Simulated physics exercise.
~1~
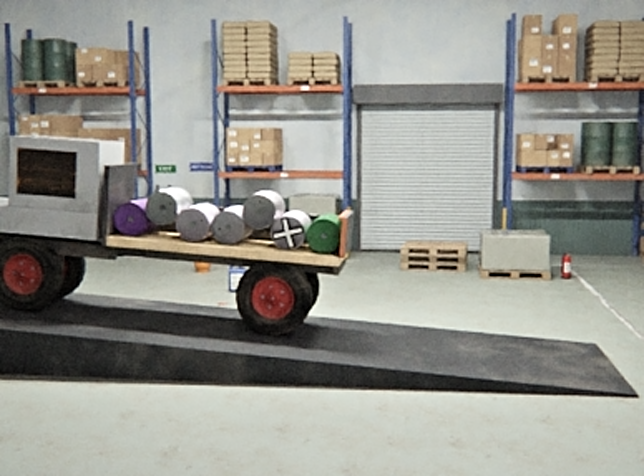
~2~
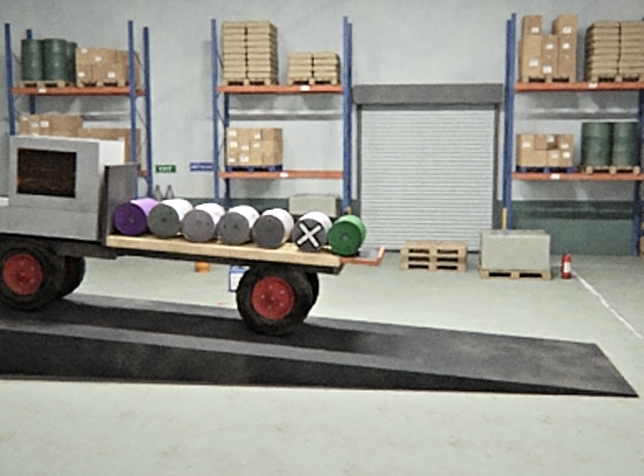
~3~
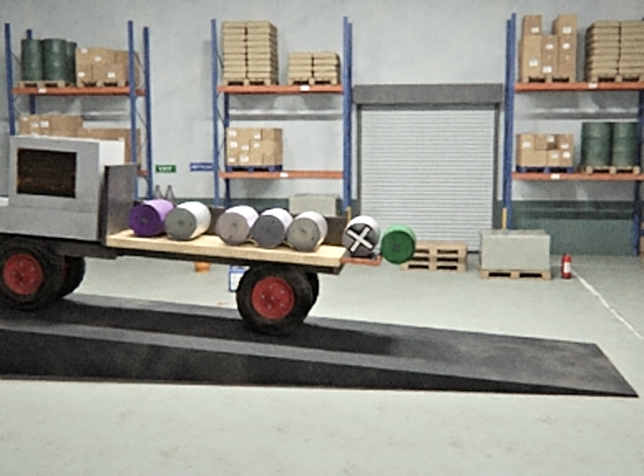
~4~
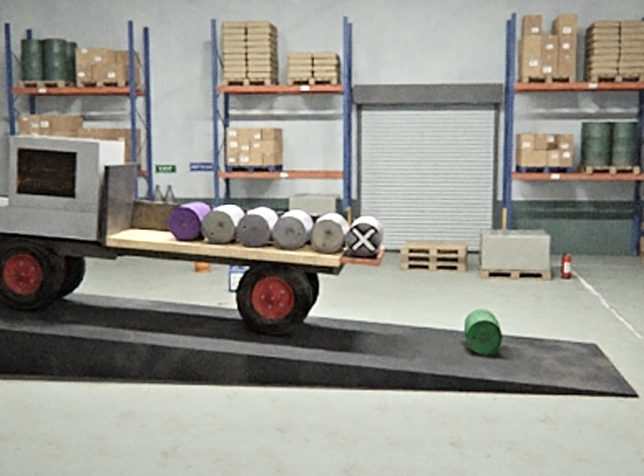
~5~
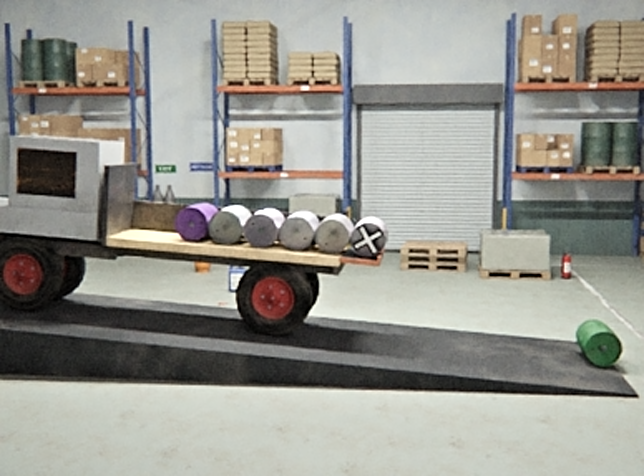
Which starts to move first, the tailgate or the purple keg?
The tailgate moves first, swinging down while the purple keg is still in its place at the left of the bed. The purple keg only starts rolling right after that.
